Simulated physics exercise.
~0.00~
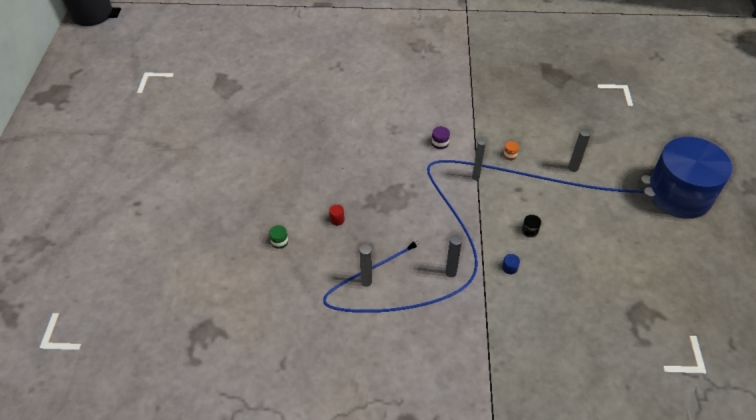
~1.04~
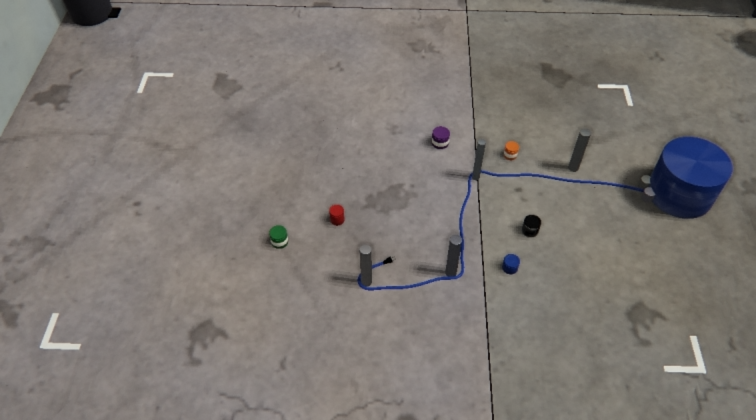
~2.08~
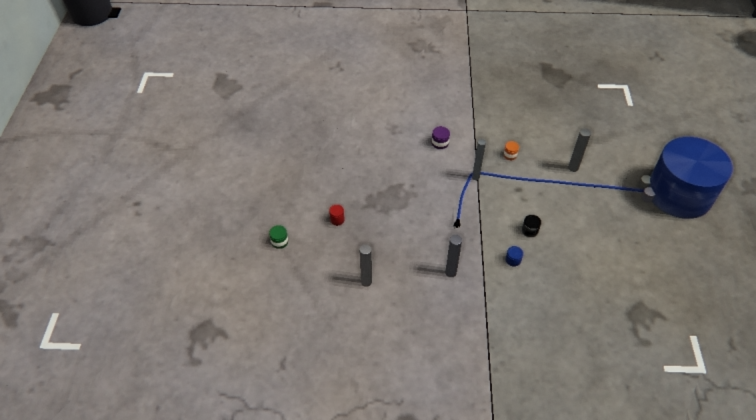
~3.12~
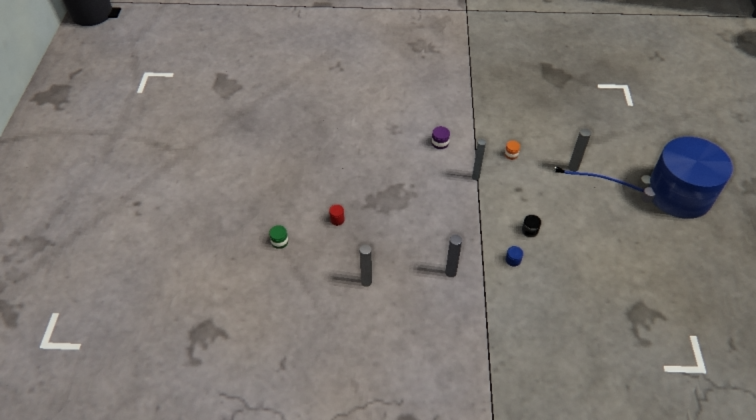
A blue lead retracts around steel posts toward the machine, leaving the blue tub slightly shifted.
